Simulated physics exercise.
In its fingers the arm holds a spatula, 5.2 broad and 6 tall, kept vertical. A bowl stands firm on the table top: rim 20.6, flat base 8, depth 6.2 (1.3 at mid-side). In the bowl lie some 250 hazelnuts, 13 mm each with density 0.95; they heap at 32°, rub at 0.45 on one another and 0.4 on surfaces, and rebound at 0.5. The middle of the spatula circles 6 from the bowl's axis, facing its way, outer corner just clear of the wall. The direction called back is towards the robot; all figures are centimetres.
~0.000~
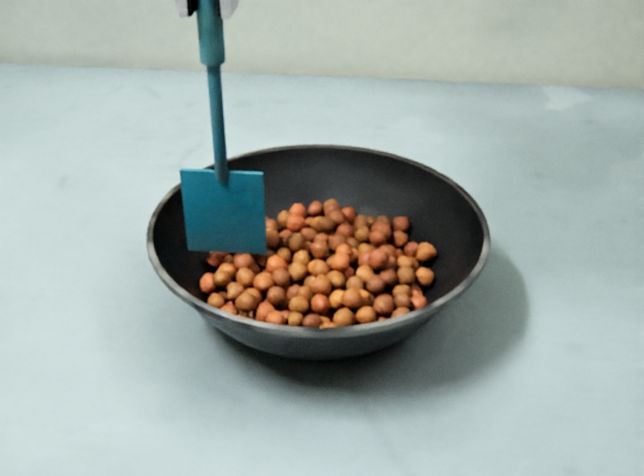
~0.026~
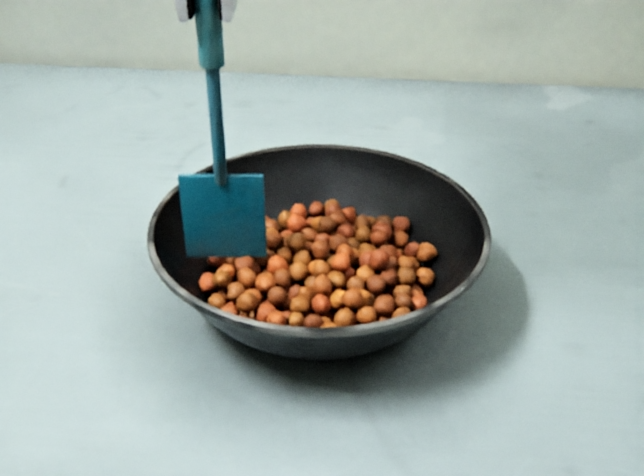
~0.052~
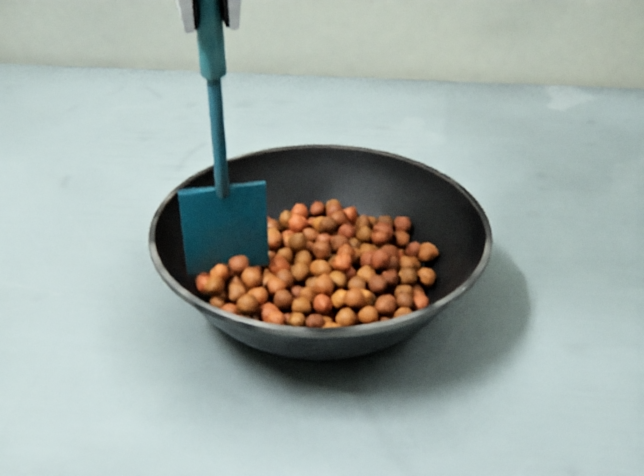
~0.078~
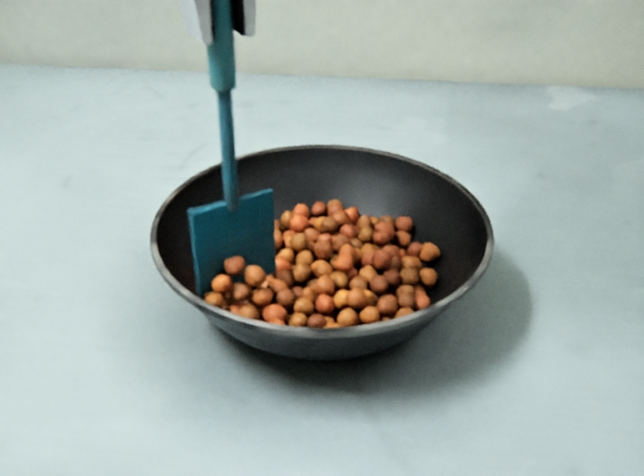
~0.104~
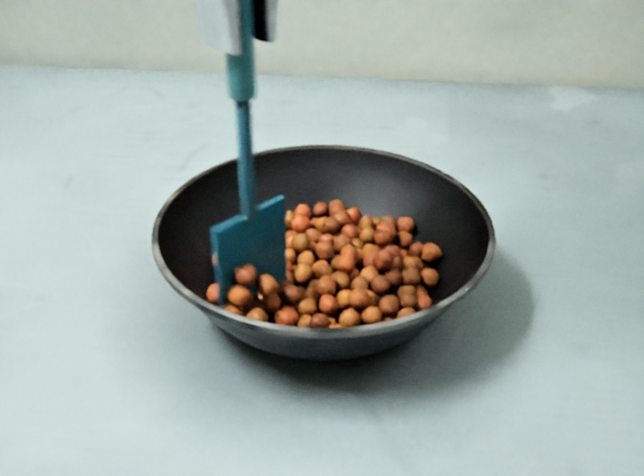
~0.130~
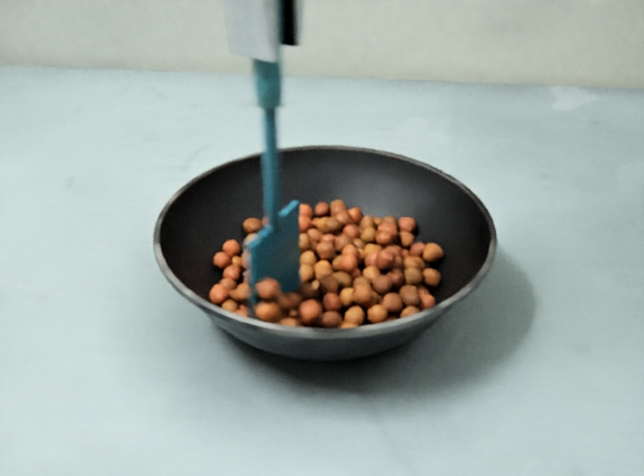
Teal spatula held upright by a robot arm sweeping along the left side of a dark bowl, turning and pushing through hazelnuts.
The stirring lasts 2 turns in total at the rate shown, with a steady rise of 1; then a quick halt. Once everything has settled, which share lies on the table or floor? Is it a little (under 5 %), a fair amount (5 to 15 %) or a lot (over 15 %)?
A fair amount, 5 to 15 %.
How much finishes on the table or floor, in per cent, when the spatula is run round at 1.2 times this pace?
Estimated share: Near 10 per cent.
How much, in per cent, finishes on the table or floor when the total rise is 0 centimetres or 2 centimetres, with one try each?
It comes to about 20 per cent and about 0 per cent.
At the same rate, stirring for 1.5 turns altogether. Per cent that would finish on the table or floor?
About 5 per cent.
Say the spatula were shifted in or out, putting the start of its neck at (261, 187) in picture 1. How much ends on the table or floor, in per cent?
Roughly 5 per cent.
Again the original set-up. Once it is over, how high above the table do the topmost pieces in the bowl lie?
Measured height: Some 4.5 cm.
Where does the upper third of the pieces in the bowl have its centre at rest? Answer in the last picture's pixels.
Roughly at pixel (308, 265).
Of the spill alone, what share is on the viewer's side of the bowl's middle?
30 %.
By 0.55 s, 323° round, highest piece 8 above the table; 239 in the bowl, 9 on the table or floor, 6 in flight or on the tool.
By 0.97 s, 220° round, highest piece 9 above the table; 234 in the bowl, 18 on the table or floor, 2 in flight or on the tool.
By 1.38 s, 0° round, highest piece 4 above the table; 234 in the bowl, 20 on the table or floor.
By 2.08 s, 0° round, highest piece 4 above the table; 234 in the bowl, 20 on the table or floor.
Final count, 234 in the bowl, 20 on the table or floor. That is 8 % on the table or floor.
